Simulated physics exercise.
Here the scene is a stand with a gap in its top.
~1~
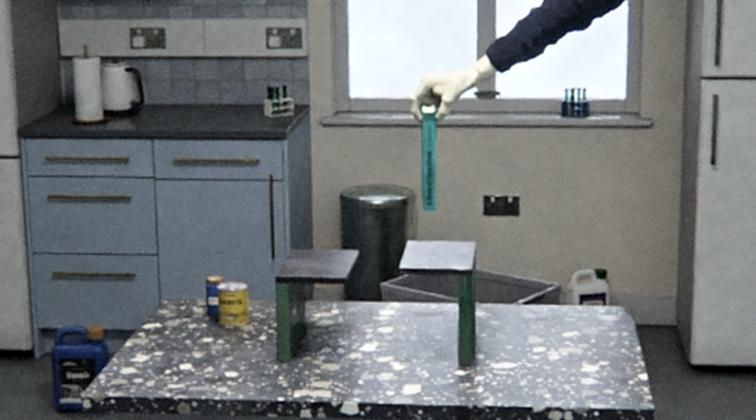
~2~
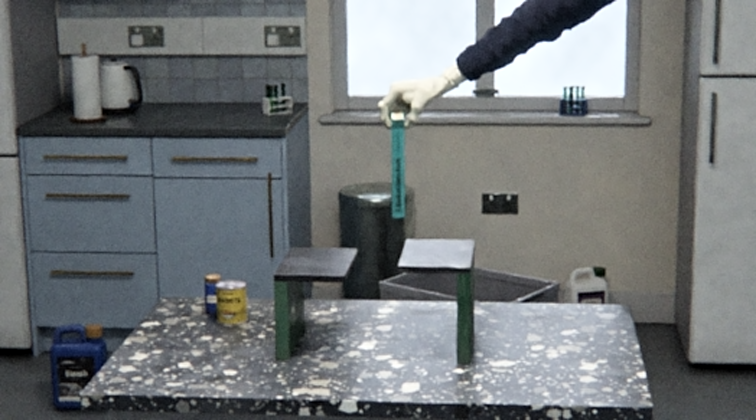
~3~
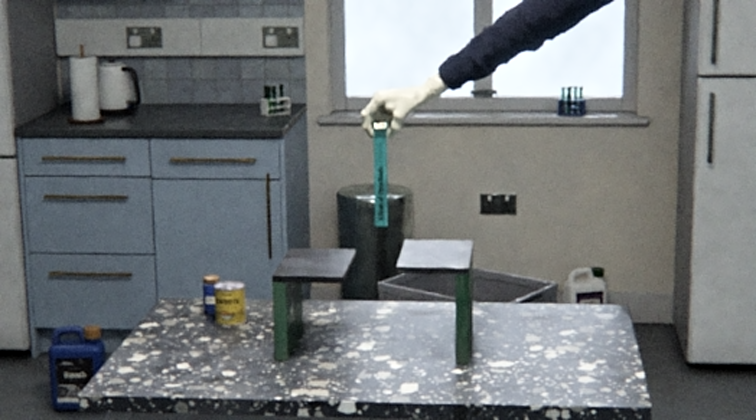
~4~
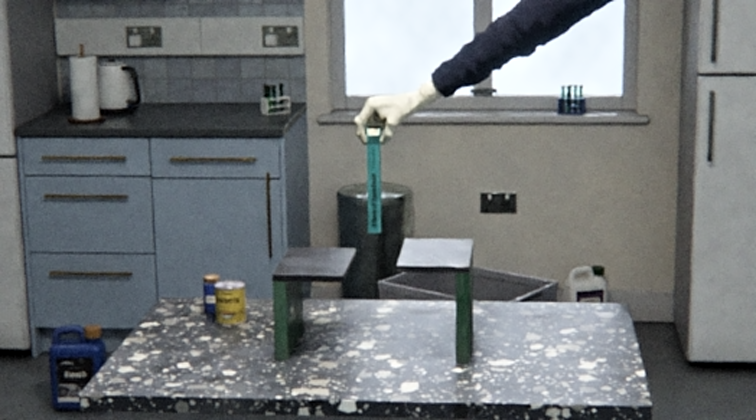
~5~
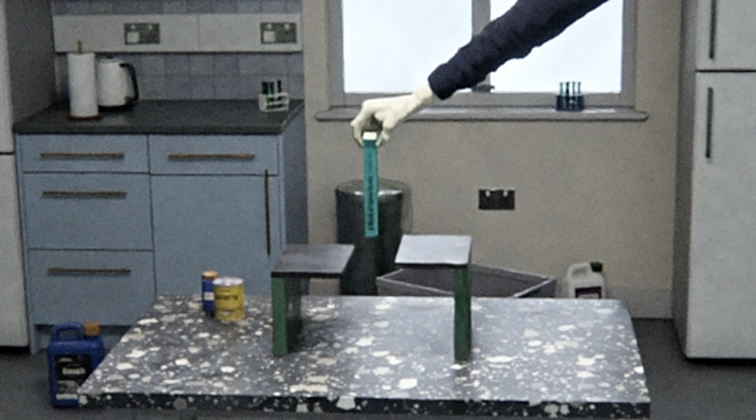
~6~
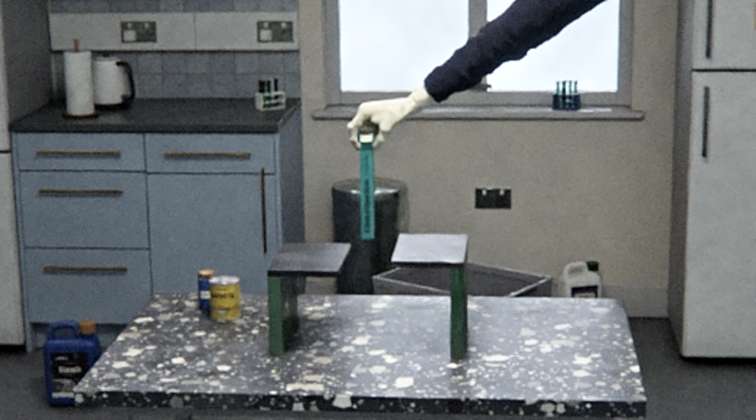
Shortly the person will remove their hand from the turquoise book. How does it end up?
It lands below the slot.
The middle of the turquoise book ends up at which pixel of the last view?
Near pixel (369, 295).
Then, 0.32 s past the last view, turquoise book displaced about its own width near (369, 284).
Then, 0.66 s past the last view, turquoise book displaced about its own width near (369, 295).
Finally, moved from the start, turquoise book; the other 2 still in place. Final places as the last picture's camera would see them, turquoise book near (369, 295). The book reaches the table.
